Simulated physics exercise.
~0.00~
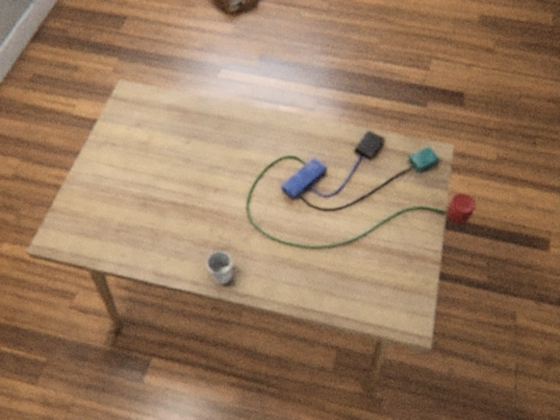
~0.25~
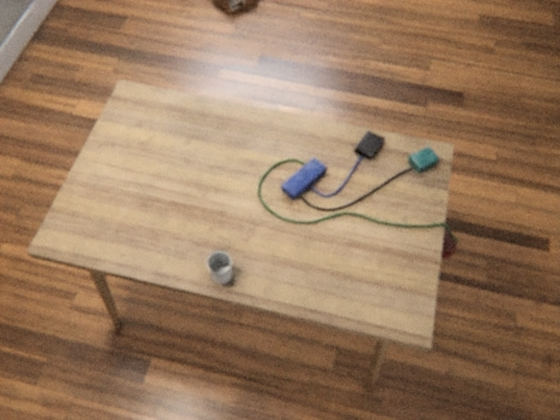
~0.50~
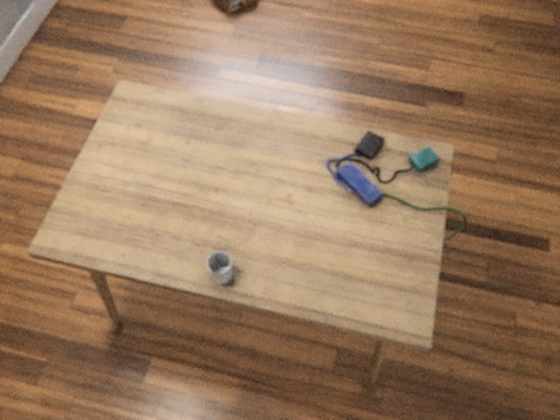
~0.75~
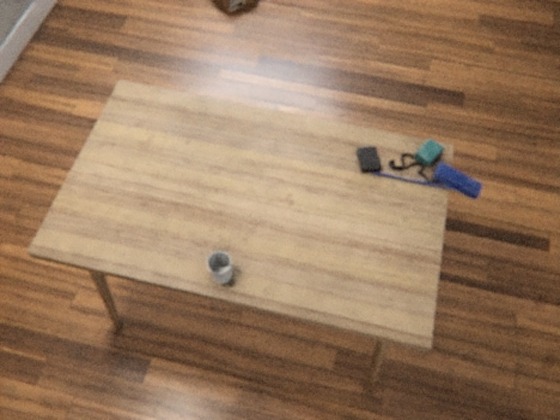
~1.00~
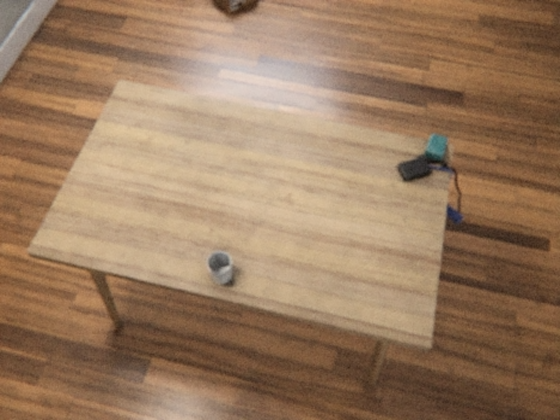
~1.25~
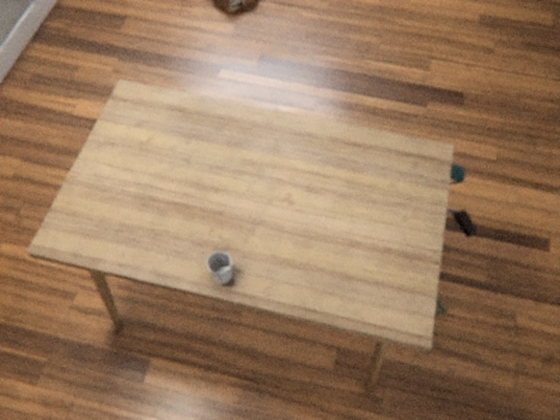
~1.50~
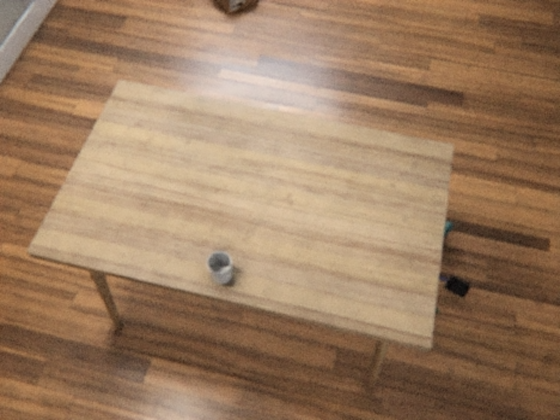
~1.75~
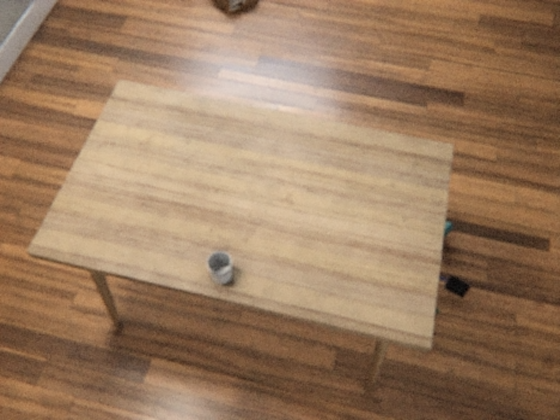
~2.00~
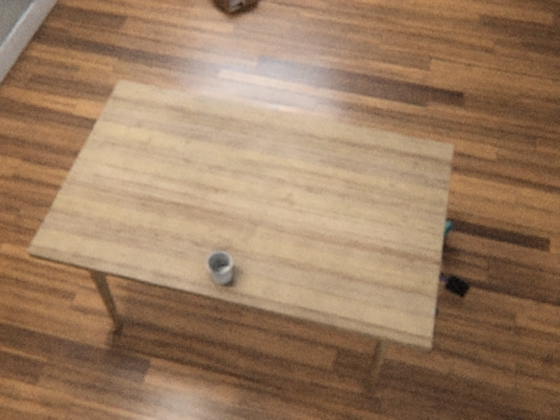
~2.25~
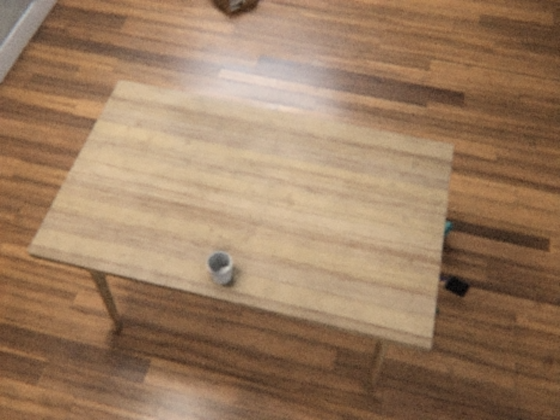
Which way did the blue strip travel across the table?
The blue strip slid to the right, toward the table's edge.
On a wooden table, a red object dropped off the right edge on a green cable, and the blue strip slid after it, dragging the black and teal devices over the side too, until only the mug remained on top.
